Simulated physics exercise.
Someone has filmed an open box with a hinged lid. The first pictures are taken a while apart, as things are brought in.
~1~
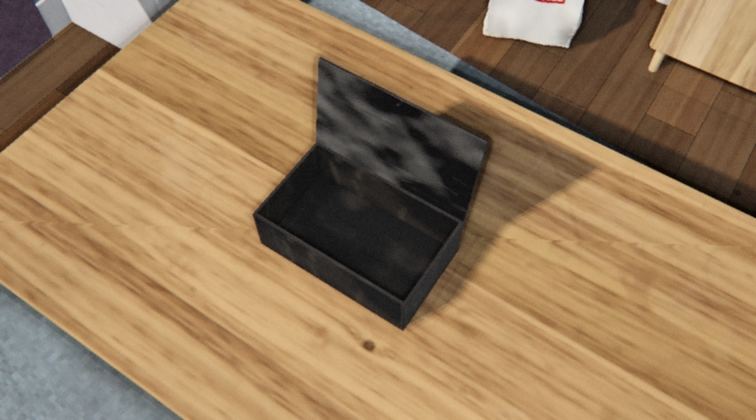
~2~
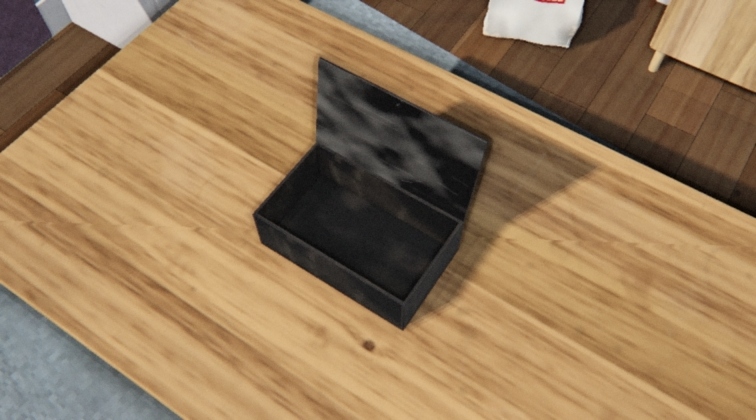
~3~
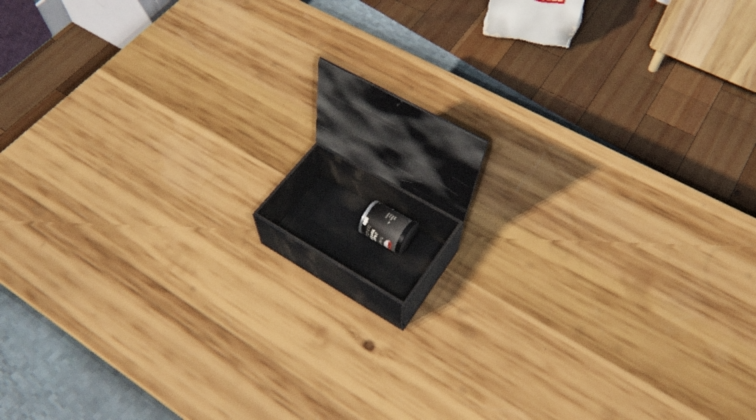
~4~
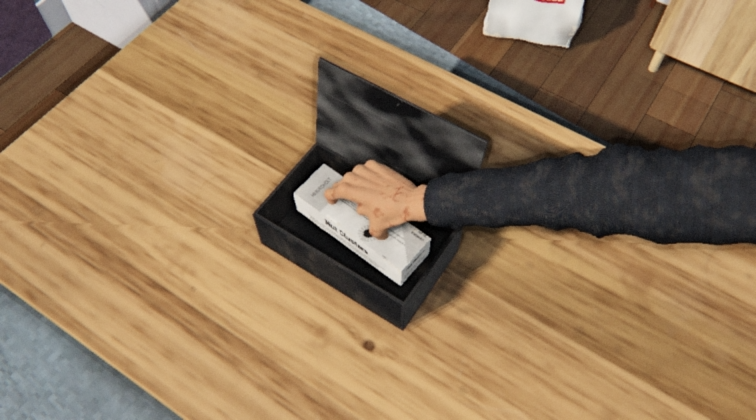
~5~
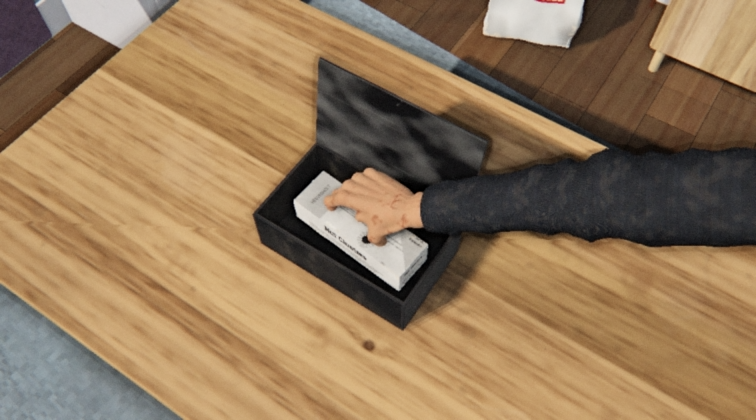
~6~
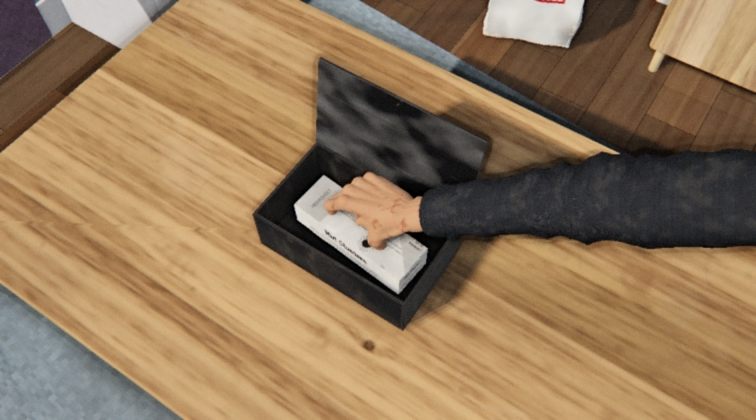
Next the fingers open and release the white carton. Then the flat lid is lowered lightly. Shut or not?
The lid sits on the rim.
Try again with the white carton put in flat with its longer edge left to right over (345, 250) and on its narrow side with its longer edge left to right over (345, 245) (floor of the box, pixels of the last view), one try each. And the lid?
First try: It shuts flat; second try: It shuts flat.
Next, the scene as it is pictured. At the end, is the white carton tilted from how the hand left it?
It stays as placed.
Then, 0.50 s past the last view, white carton displaced a little near (358, 255).
Then, 1.40 s past the last view, lid 72° above the rim; white carton displaced a little near (358, 255).
Then, 1.90 s past the last view, lid 39° above the rim; white carton displaced a little near (358, 255).
Then, 2.30 s past the last view, lid 8° above the rim; white carton displaced a little near (358, 255).
Finally, lid shut; moved from the start, white carton; black tin still in place. Final places as the last picture's camera would see them, white carton near (358, 255).
